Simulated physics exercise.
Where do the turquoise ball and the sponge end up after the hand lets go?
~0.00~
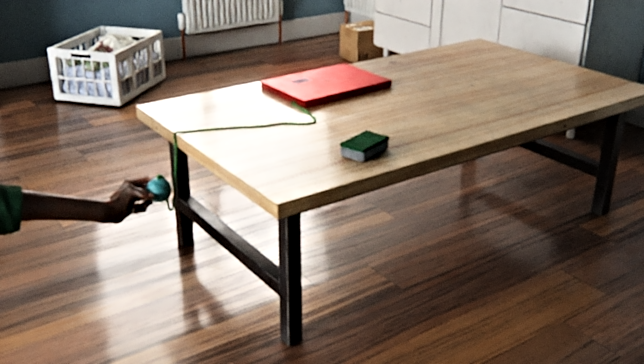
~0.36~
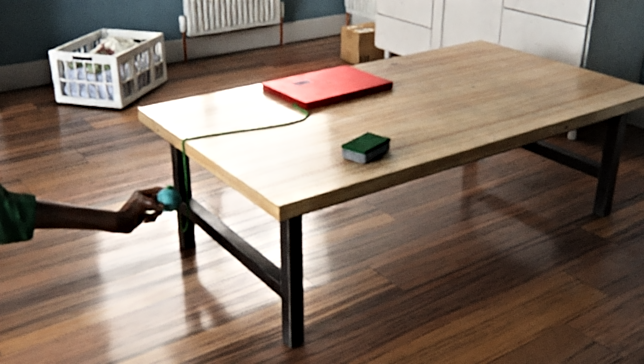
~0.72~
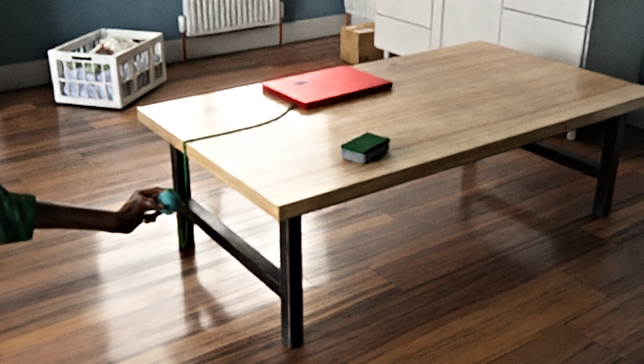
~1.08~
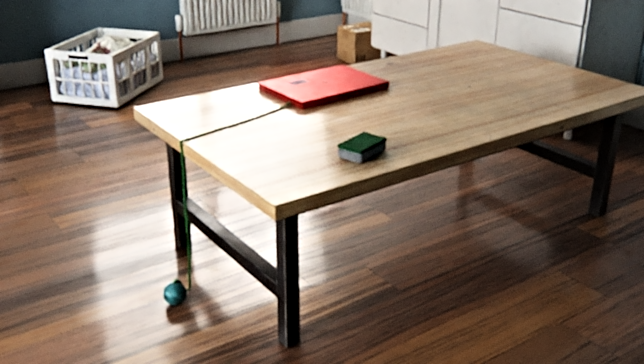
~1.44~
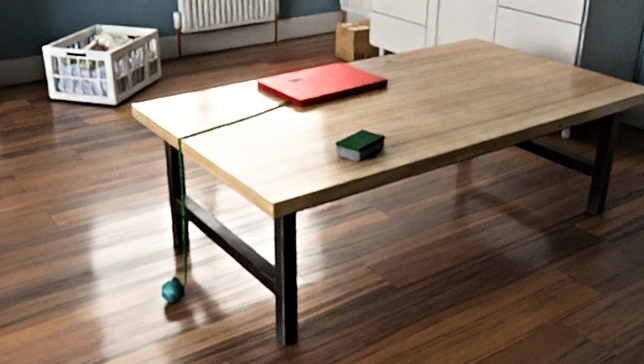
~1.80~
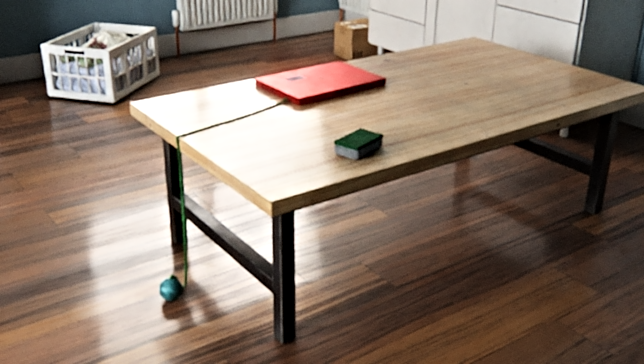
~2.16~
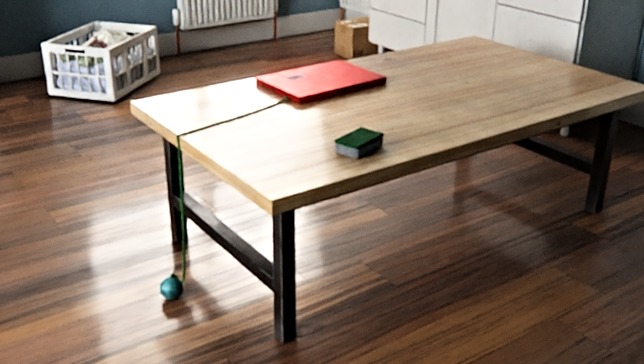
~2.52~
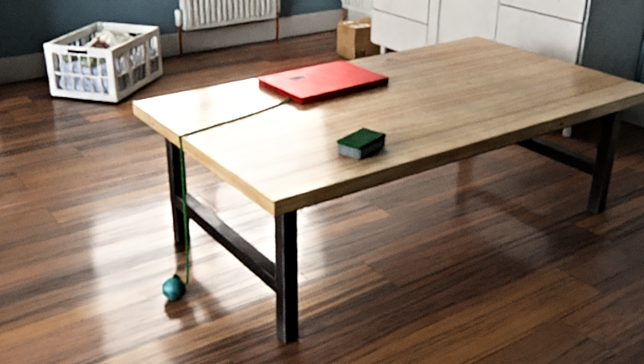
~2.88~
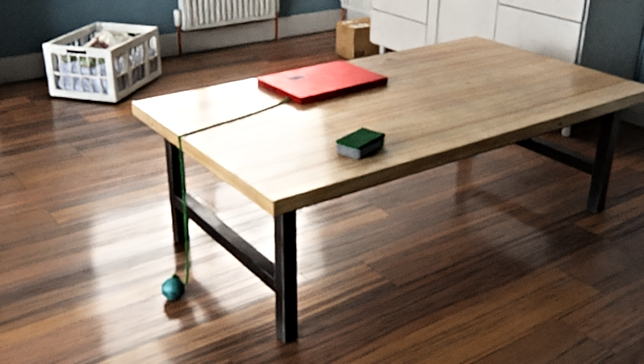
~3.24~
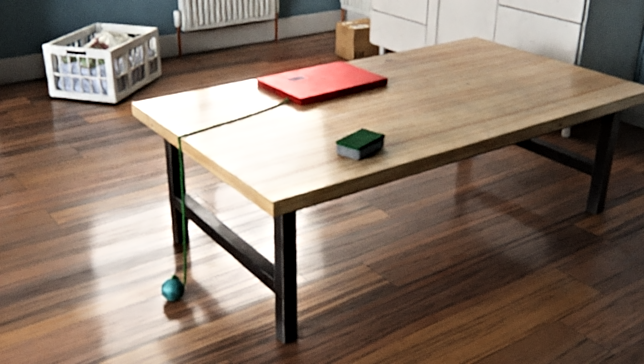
The turquoise ball ends up on the floor by the end of the table, still on its string. The sponge stays in its place on the tabletop.
A turquoise ball on a string drops from a hand to the floor beside the table.
